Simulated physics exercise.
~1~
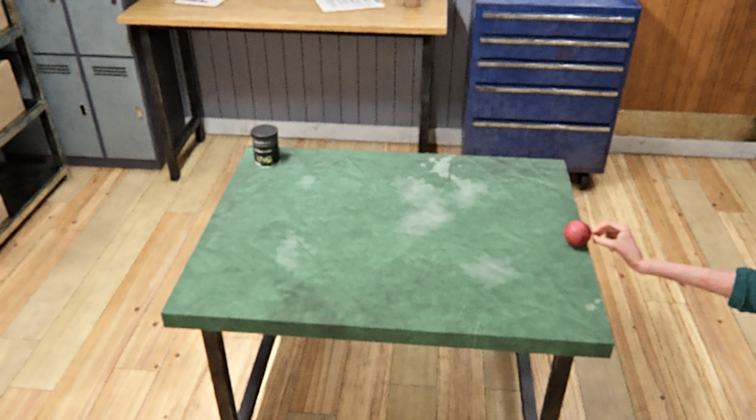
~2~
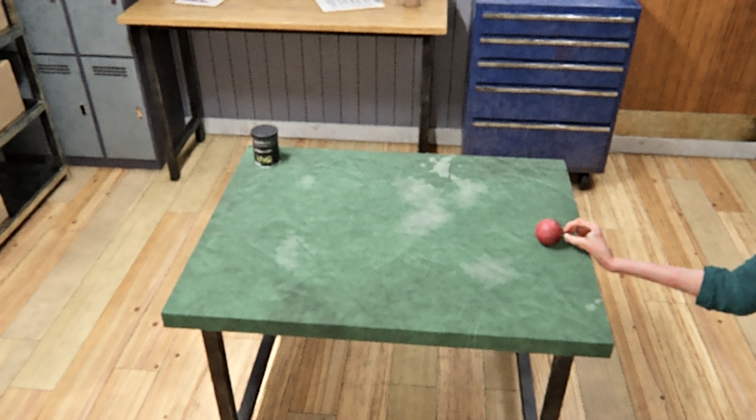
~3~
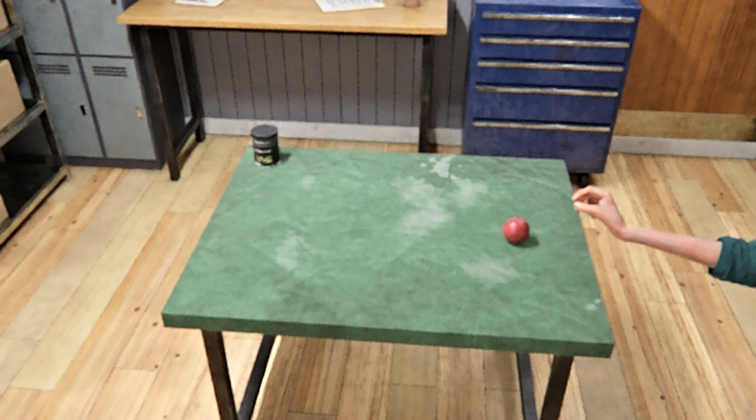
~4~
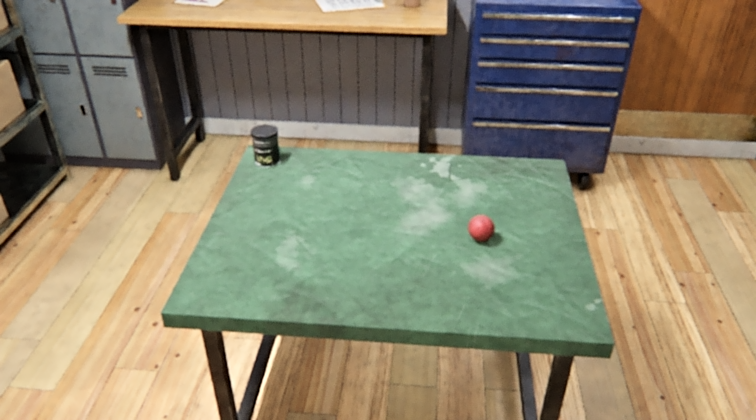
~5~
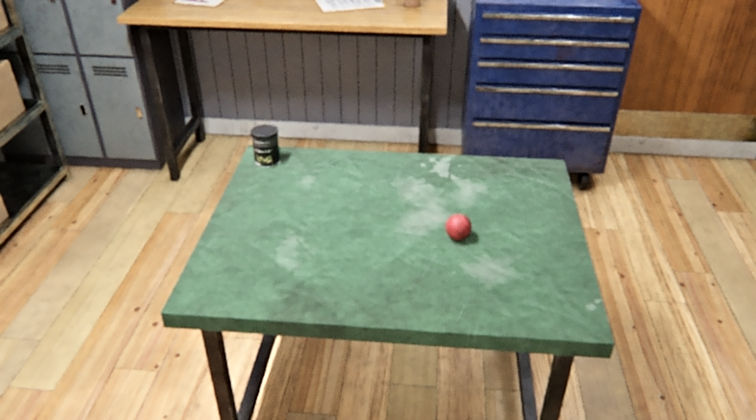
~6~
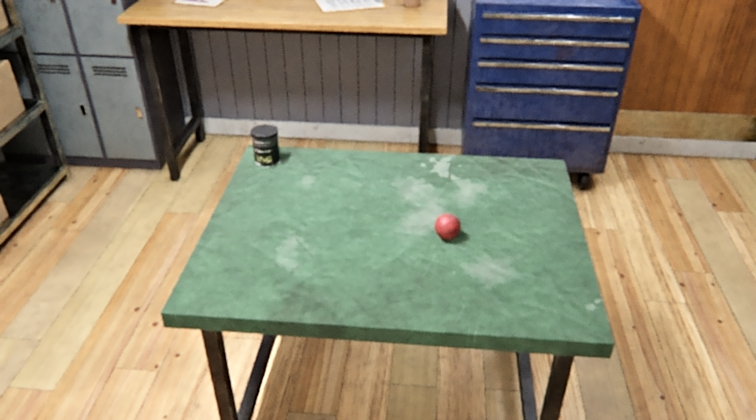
A hand sends a red ball rolling left across a green table, where it stays.
